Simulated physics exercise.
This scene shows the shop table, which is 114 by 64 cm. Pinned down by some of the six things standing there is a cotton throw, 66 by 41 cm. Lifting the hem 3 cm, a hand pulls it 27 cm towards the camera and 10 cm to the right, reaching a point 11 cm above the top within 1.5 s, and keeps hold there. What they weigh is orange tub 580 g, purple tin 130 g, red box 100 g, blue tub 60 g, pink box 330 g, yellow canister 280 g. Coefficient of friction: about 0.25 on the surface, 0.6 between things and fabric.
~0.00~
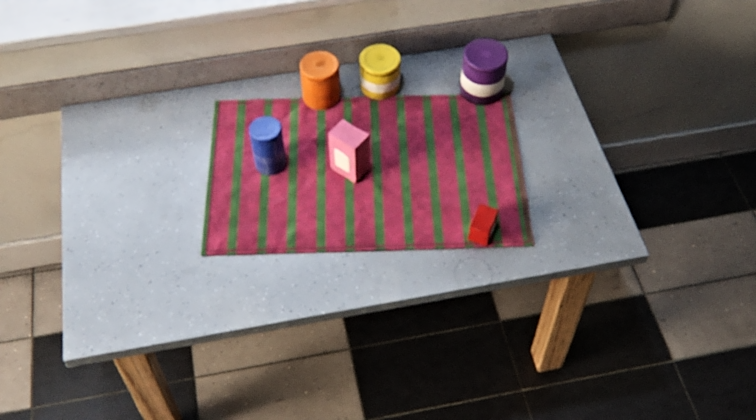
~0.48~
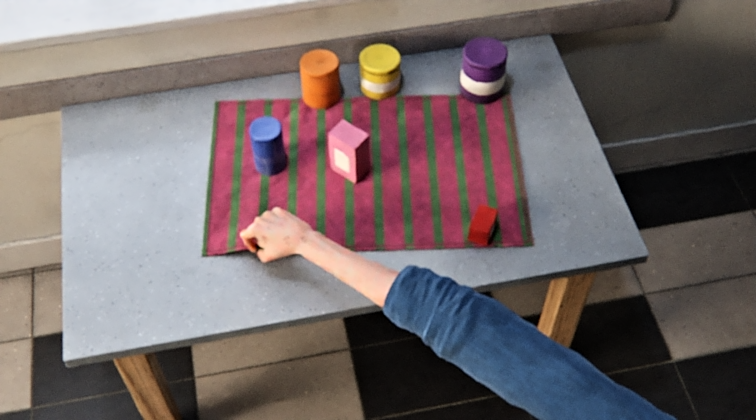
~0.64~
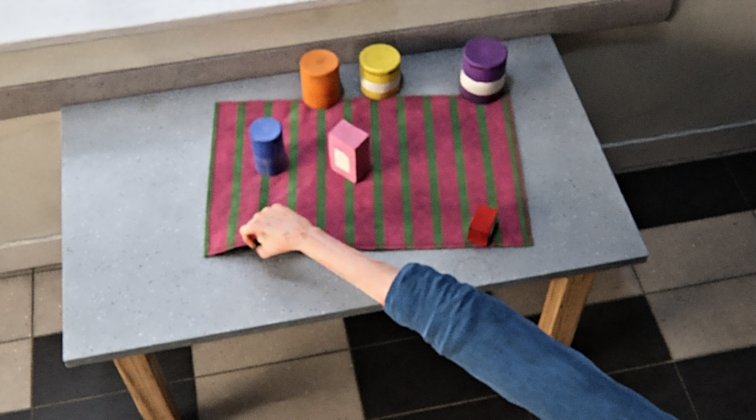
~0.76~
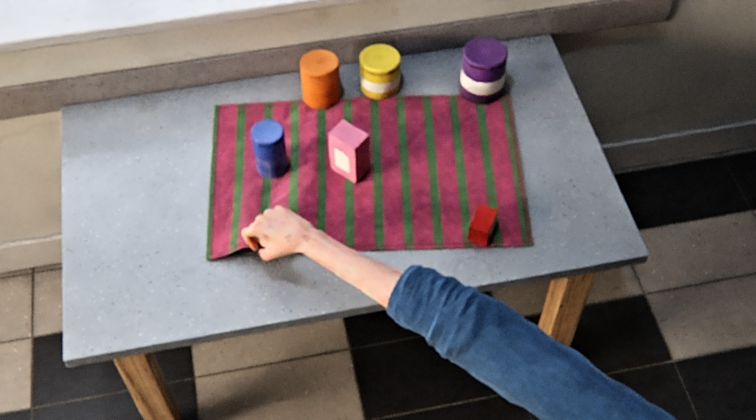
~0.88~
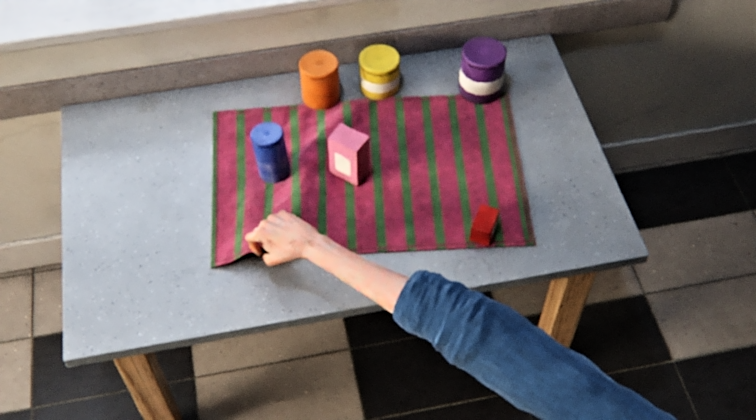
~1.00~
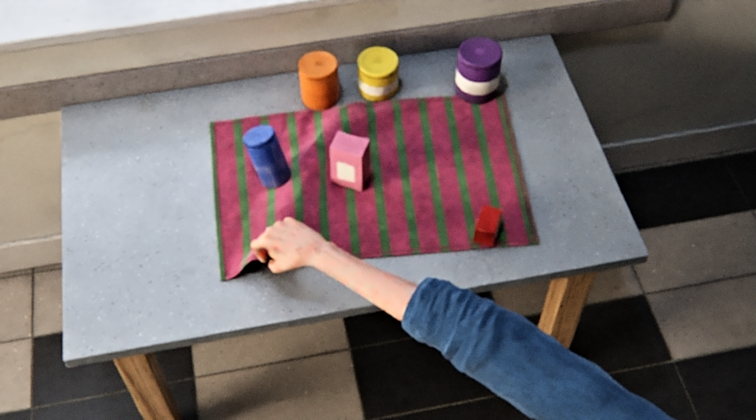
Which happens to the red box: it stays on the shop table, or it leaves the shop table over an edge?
It stays on the shop table.
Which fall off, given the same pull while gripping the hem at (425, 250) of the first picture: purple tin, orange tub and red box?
At the end, the purple tin holds its spot, the orange tub holds its spot, and the red box ends up off the top.
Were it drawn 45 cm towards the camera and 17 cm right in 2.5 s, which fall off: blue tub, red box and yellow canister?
In that case blue tub is lost over the edge, red box is lost over the edge and yellow canister holds on.
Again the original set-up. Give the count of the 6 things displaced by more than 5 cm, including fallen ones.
The number is 4.
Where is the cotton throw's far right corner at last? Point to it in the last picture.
Around (433, 125).
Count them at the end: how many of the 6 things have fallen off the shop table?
In total, 1 of the things.
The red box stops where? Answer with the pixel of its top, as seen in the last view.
Near (498, 244).
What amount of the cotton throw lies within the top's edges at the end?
I'd say close to 80 per cent of it.
At 1.3 s, 100 % of the cotton throw is still over the top; red box 2 cm off its start, blue tub on its side, 9 cm off its start, pink box 8 cm off its start.
At 1.6 s, 95 % of the cotton throw is still over the top; red box 4 cm off its start, blue tub on its side, 16 cm off its start, pink box 15 cm off its start.
At 1.8 s, 85 % of the cotton throw is still over the top; red box 5 cm off its start at (508, 228), blue tub on its side, 23 cm off its start at (242, 246), pink box on its side, 21 cm off its start at (359, 232).
At 2.1 s, 85 % of the cotton throw is still over the top; red box 6 cm off its start, pink box on its side, 30 cm off its start, blue tub on its side, 27 cm off its start.
At 3.7 s, 80 % of the cotton throw is still over the top; red box 7 cm off its start at (498, 244), pink box over the edge, blue tub on its side, 37 cm off its start at (231, 305), purple tin 18 cm off its start at (409, 80).
